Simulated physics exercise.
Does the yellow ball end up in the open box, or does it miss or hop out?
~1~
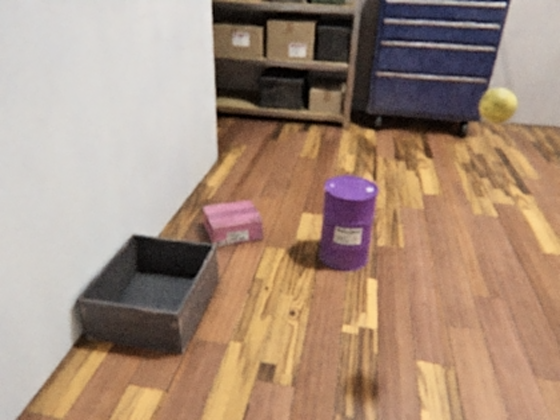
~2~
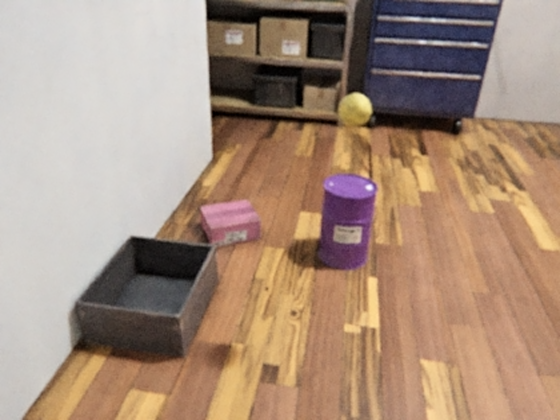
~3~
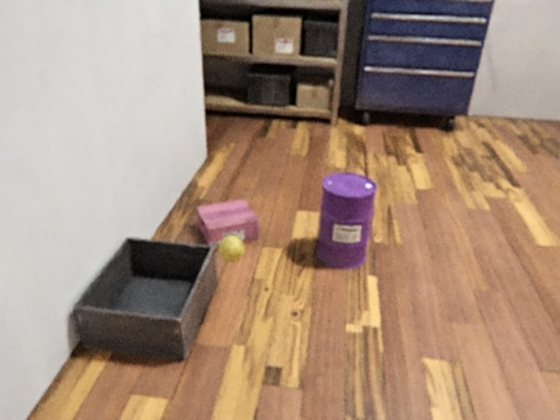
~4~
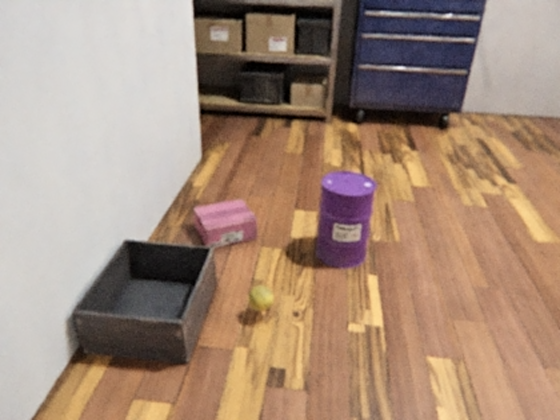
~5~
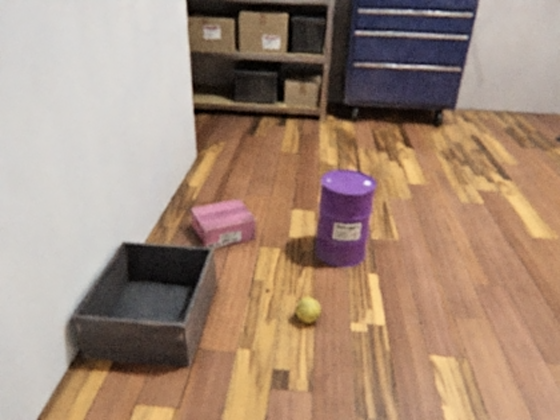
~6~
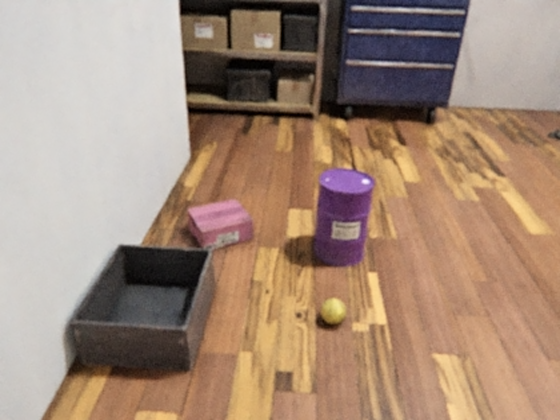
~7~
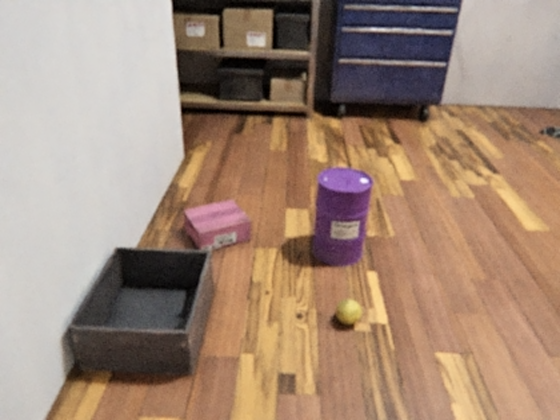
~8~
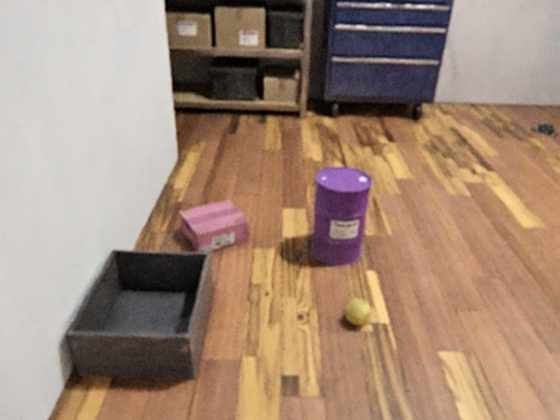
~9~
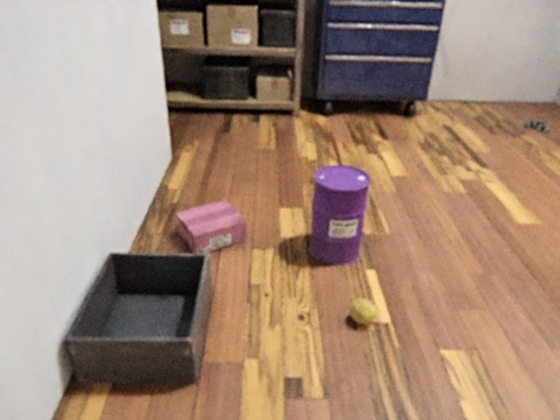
It does not stay in the box. The yellow ball ends up outside it, on the floor in front of the purple canister.
